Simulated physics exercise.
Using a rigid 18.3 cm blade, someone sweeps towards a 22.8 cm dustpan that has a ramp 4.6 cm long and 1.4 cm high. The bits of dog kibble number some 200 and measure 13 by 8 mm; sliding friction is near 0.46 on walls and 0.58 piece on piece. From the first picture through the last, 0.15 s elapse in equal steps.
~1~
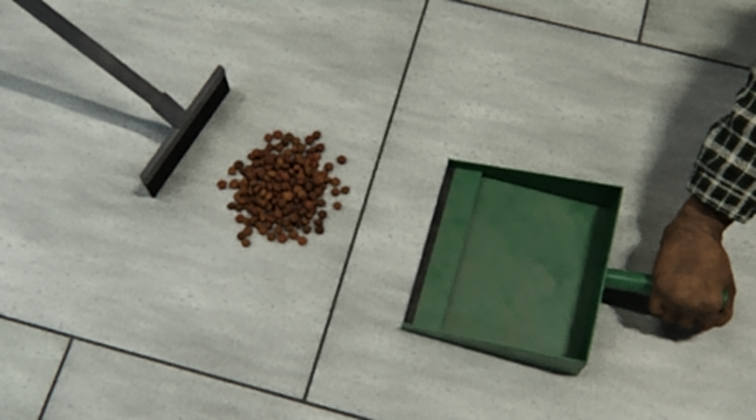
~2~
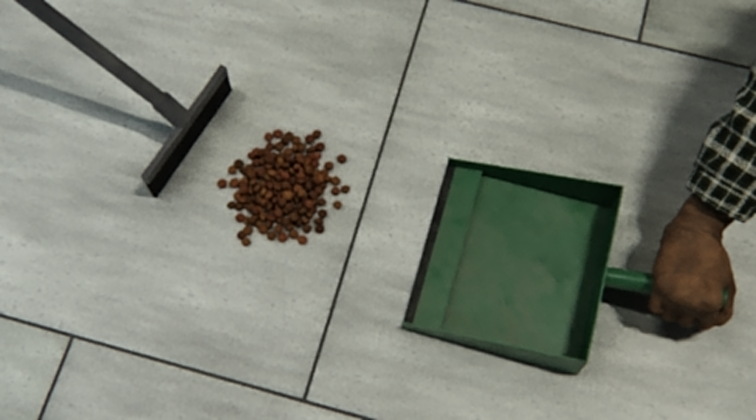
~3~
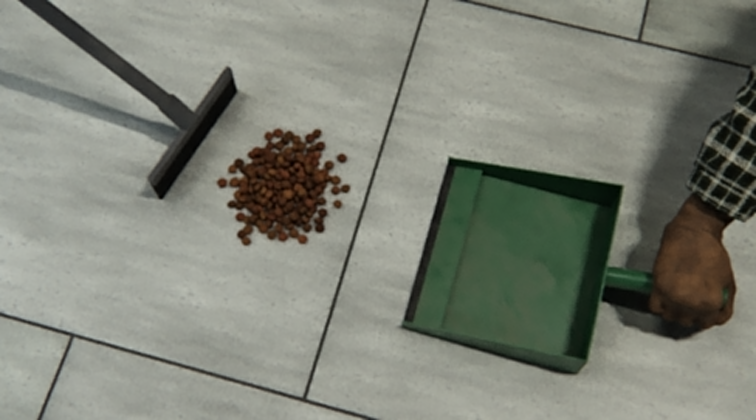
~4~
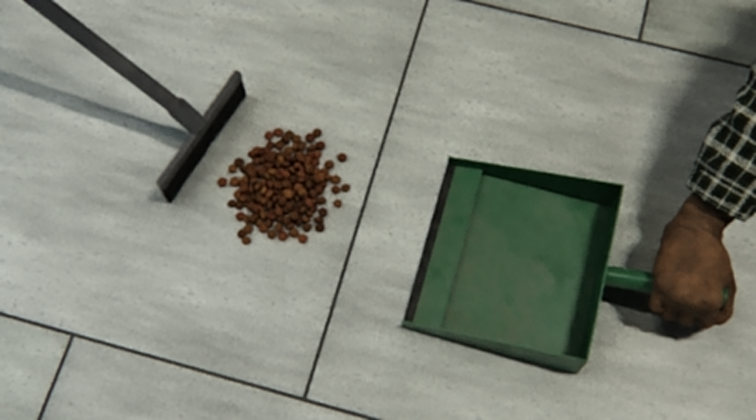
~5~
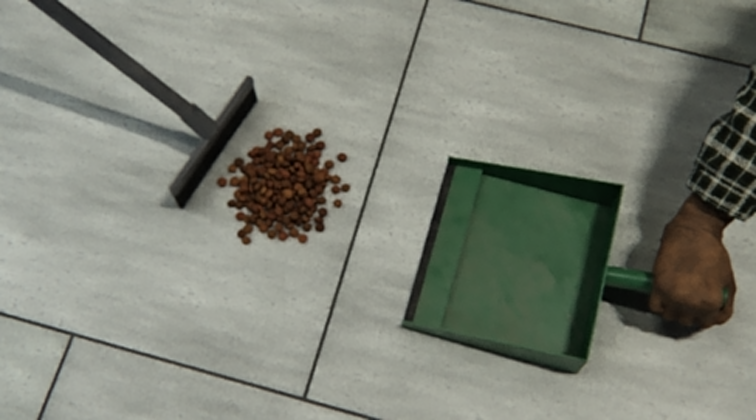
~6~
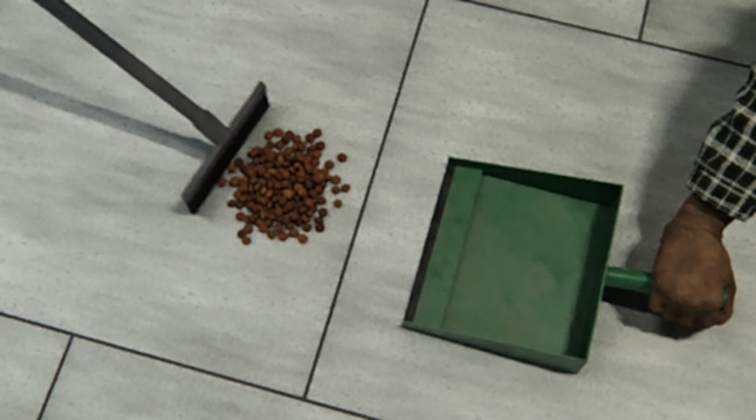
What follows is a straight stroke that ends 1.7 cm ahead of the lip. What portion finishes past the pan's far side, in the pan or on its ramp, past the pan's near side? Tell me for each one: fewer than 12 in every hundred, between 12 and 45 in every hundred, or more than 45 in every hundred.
Far side - fewer than 12 in every hundred; pan - between 12 and 45 in every hundred; near side - fewer than 12 in every hundred.
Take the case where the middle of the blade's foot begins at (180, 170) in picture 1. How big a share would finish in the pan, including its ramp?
I'd estimate about 30 per cent.
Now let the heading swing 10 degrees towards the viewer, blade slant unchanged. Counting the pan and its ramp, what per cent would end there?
I'd put it at close to 30 percent.
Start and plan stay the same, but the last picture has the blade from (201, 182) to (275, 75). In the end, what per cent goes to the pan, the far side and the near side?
Pan 5; far 10; near 0.
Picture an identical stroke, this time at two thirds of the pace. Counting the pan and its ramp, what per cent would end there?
I'd put it at close to 20 per cent.
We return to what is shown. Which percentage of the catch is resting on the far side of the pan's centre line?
50 per cent.
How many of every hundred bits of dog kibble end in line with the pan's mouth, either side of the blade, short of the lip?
It comes to some 70 percent.
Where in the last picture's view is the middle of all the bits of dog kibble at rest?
Roughly pixel (411, 254).
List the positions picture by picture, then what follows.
The first frame shows blade from (145, 179) to (221, 72), moved 0.0 cm, 0 of the pieces shifted so far; middle of the pieces at (279, 186); pan at (524, 271).
The second frame shows blade from (147, 179) to (223, 72), moved 0.3 cm, 0 of the pieces shifted so far; middle of the pieces at (279, 185).
The third frame shows blade from (153, 181) to (229, 74), moved 1.1 cm, 0 of the pieces shifted so far; middle of the pieces at (279, 184).
The fourth frame shows blade from (162, 185) to (238, 77), moved 2.4 cm, 0 of the pieces shifted so far; middle of the pieces at (279, 184).
The fifth frame shows blade from (174, 191) to (250, 83), moved 4.3 cm, 0 of the pieces shifted so far; middle of the pieces at (279, 184).
The sixth frame shows blade from (187, 197) to (262, 89), moved 6.1 cm, 0 of the pieces shifted so far; middle of the pieces at (279, 184); pan at (525, 269).
Then, 0.20 s after the last picture, middle of the blade 16 cm from the lip; 0 % over the lip, far side 0 %, near side 0 %.
Then, 0.33 s after the last picture, middle of the blade 8 cm from the lip; 0 % over the lip, far side 5 %, near side 0 %.
Then, 0.59 s after the last picture, middle of the blade 4 cm from the lip; 25 % over the lip, far side 5 %, near side 5 %.
In the end, far side 5 %, pan 25 %, near side 5 %, in front of the lip or behind the blade 70 %.
